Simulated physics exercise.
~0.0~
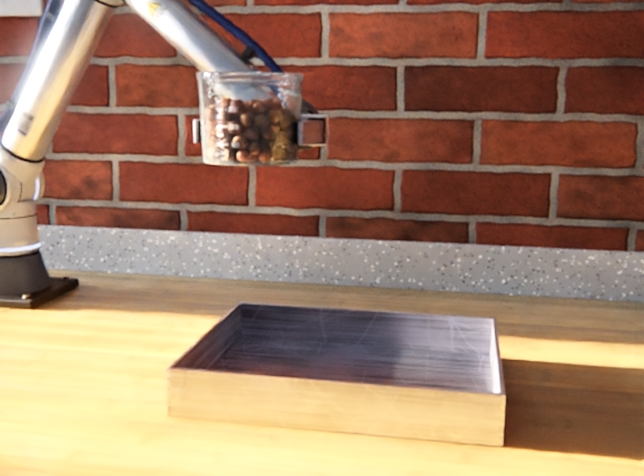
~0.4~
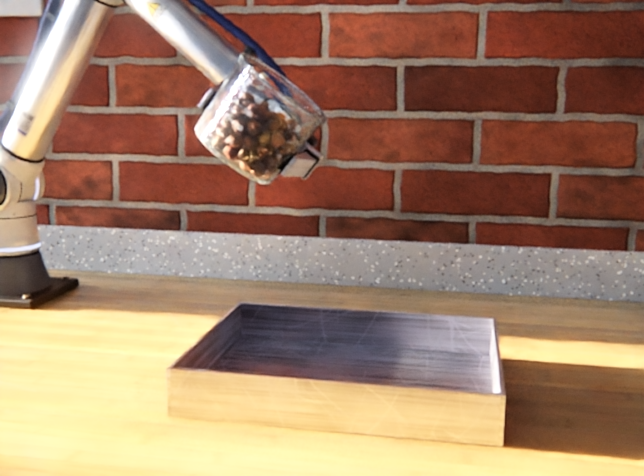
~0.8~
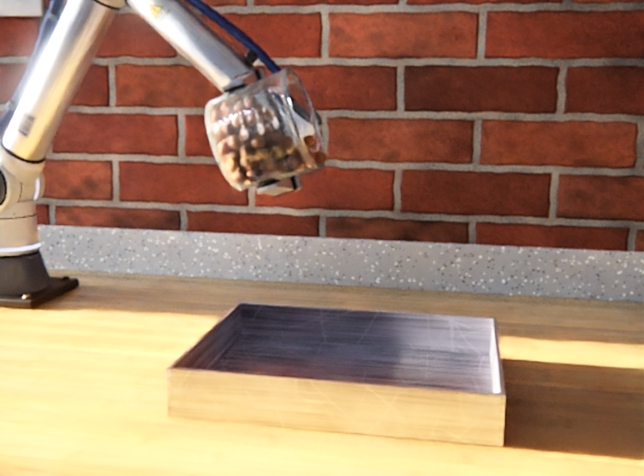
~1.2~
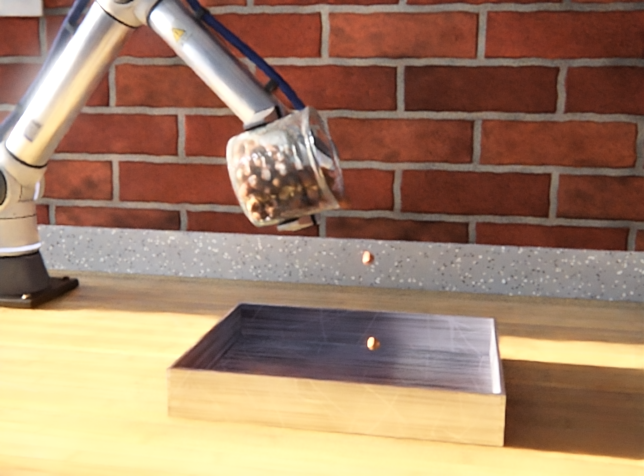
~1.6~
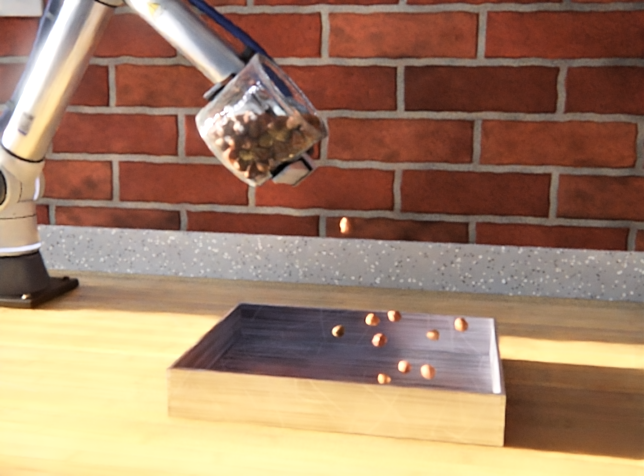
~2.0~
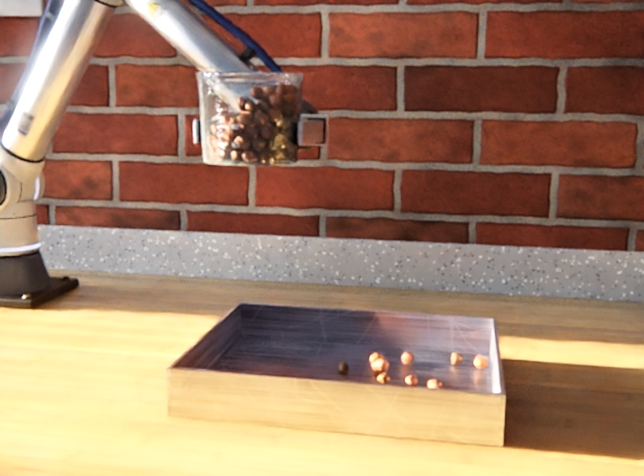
To begin with, a robot arm holds a clear tumbler of hazelnuts upright above a wooden tray with a dark inside, in front of a red brick wall. The arm tips the tumbler toward the right, and the nuts slide toward its lower side as it leans almost flat. It then shifts slightly right and down, and a couple of hazelnuts drop toward the tray. More have landed by the time the arm draws the tumbler back and starts to right it. Finally the tumbler is upright again, still holding most of its nuts, while a few lie scattered toward the tray's right side.
